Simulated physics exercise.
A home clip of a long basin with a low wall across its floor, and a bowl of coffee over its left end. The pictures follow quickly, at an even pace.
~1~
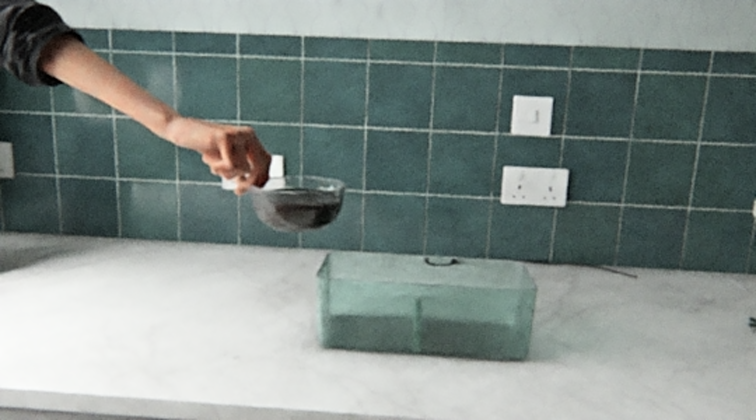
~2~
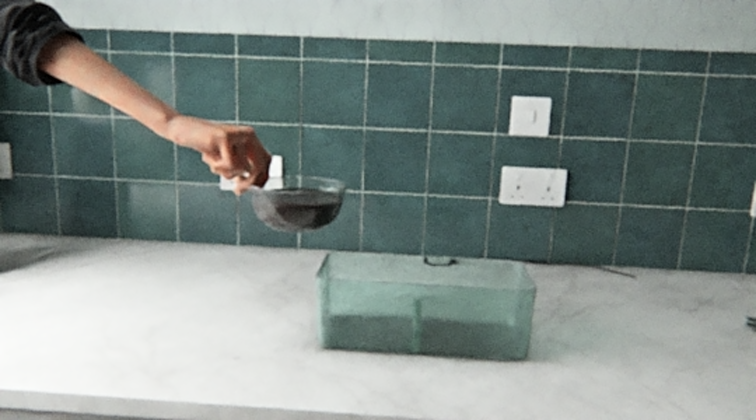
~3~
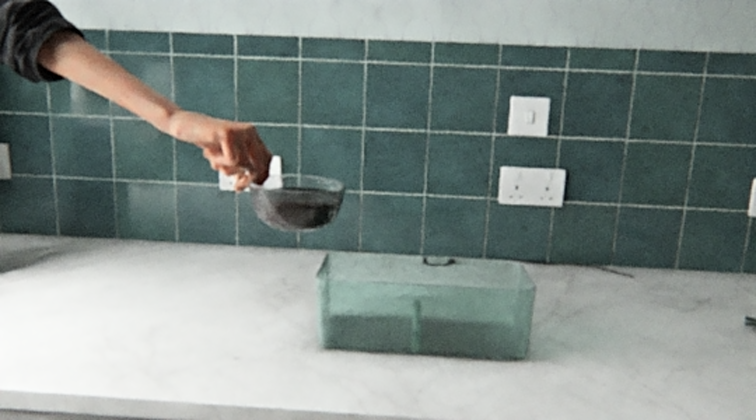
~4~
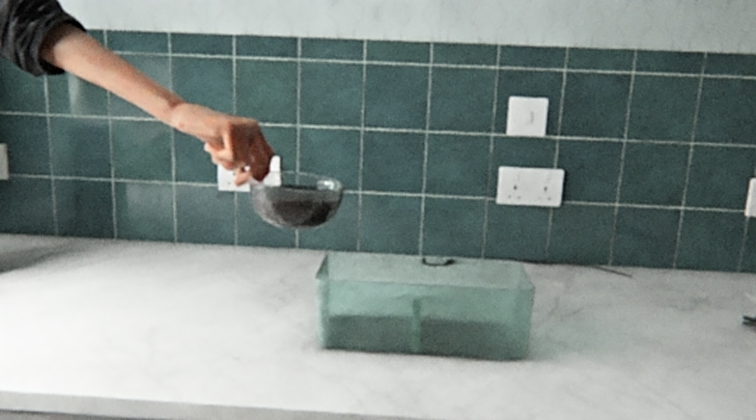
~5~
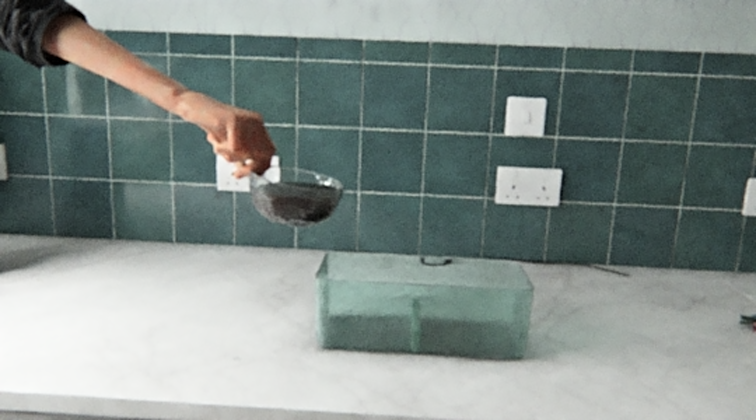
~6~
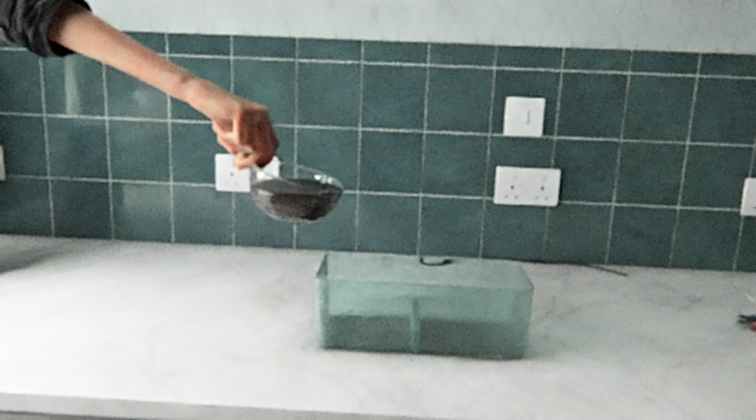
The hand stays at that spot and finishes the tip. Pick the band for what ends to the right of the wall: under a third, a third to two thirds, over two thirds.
It comes to under a third.
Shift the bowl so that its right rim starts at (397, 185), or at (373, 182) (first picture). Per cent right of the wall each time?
Near 90 % and 85 %.
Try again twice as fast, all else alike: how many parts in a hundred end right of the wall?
Some 45 per cent.
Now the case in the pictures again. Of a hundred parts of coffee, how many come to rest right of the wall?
Some 25 per cent.
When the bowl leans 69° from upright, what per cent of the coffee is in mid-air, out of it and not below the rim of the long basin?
It comes to 40 per cent or so.
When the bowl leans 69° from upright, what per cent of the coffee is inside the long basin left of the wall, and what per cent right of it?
Some 15 per cent left and 0 right.
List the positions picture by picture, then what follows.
In the first picture, tilt 0°; pouring edge (345, 188); surface from (256, 193) to (342, 198); the long basin's rim runs from (323, 265) to (530, 277); the wall's top is at (418, 314).
In the second picture, tilt 1°; pouring edge (344, 189); surface from (256, 193) to (342, 197).
In the third picture, tilt 3°; pouring edge (344, 189); surface from (256, 192) to (341, 196).
In the fourth picture, tilt 6°; pouring edge (343, 189); surface from (255, 190) to (341, 195).
In the fifth picture, tilt 10°; pouring edge (343, 189); surface from (254, 187) to (340, 192).
In the sixth picture, tilt 15°; pouring edge (342, 190); surface from (254, 183) to (341, 189).
A moment on, the bowl is tipped part way and 45 per cent is still to pour, 14 is left of the wall and 0 right of it.
Next, the bowl is tipped right over and 2 per cent is still to pour, 65 is left of the wall and 20 right of it.
Then the bowl is tipped right over and 0 per cent is still to pour, 77 is left of the wall and 21 right of it.
Later the bowl is tipped right over and 0 per cent is still to pour, 76 is left of the wall and 23 right of it.
In the end 76 per cent lies left of the wall, 23 right of it and 2 outside.
